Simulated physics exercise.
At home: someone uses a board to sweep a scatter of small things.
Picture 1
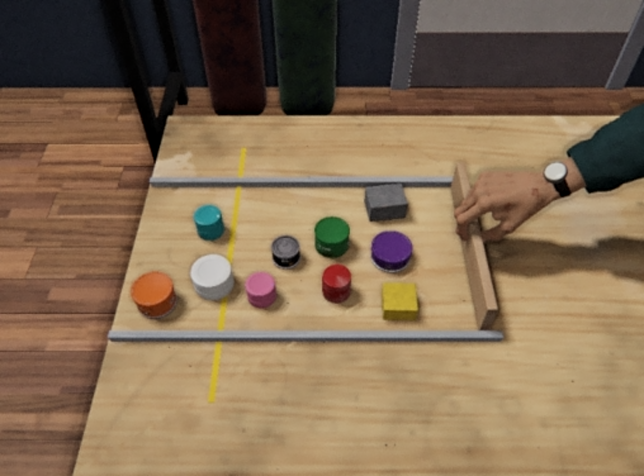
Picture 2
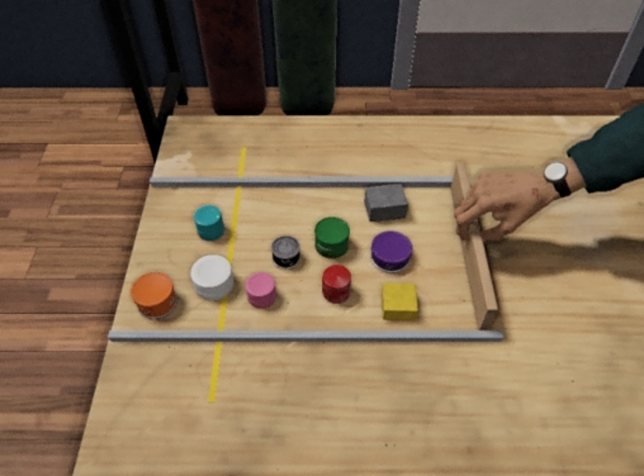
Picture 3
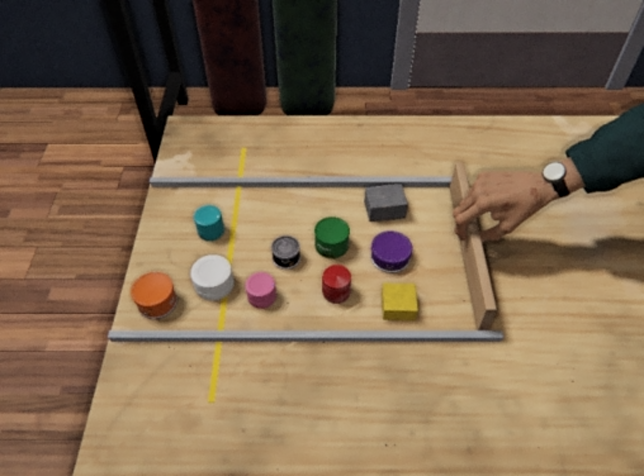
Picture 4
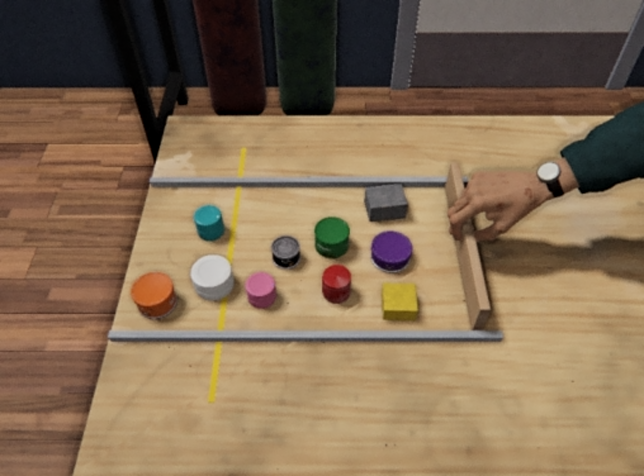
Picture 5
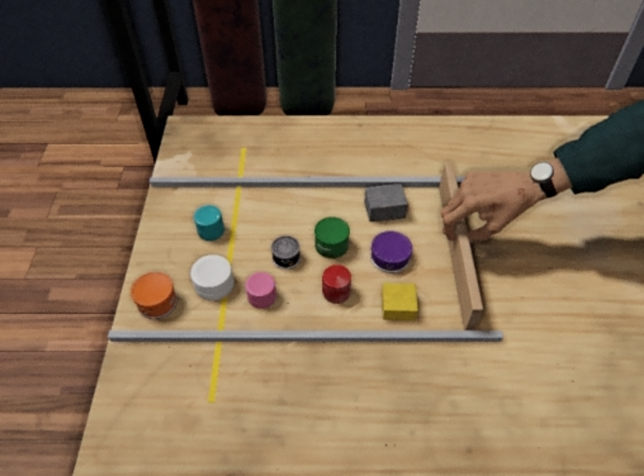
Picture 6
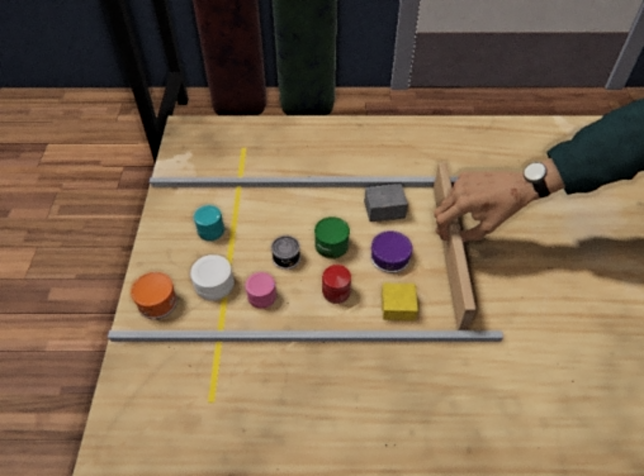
Hand sliding a wooden board slightly left between two rails on a table, while the scattered colourful small objects stay still.
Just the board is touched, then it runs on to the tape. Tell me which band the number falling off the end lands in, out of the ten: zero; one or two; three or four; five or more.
The table is going to keep every piece.
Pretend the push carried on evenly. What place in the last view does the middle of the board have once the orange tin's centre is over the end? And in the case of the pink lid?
(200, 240) and (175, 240), more or less.
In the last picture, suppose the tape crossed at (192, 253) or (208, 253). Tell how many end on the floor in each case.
It comes to 2, then 0.
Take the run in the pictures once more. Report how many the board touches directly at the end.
All in all, 4.
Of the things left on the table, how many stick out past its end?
Things overhanging at the end: 1.
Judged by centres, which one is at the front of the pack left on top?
Orange tin.
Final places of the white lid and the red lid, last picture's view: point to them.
First object about (151, 275); second object about (212, 275).
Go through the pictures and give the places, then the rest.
Orange tin (155, 295); turquoise lid (209, 223); white lid (213, 277); board (471, 241); tape (230, 253), in the first frame.
Turquoise lid (209, 223); purple pot (391, 252), in the second frame.
White lid (213, 278); grey block (386, 203), in the third frame.
Orange tin (155, 295); green tub (332, 238), in the fourth frame.
Turquoise lid (209, 223); black pot (286, 252), in the fifth frame.
Orange tin (155, 295); turquoise lid (209, 223); white lid (213, 278); board (452, 241); tape (230, 253), in the sixth frame.
Soon after, none off yet; orange tin at rest near (155, 295); turquoise lid at rest near (209, 223); white lid at rest near (213, 278).
At rest, the number that fall off is zero.
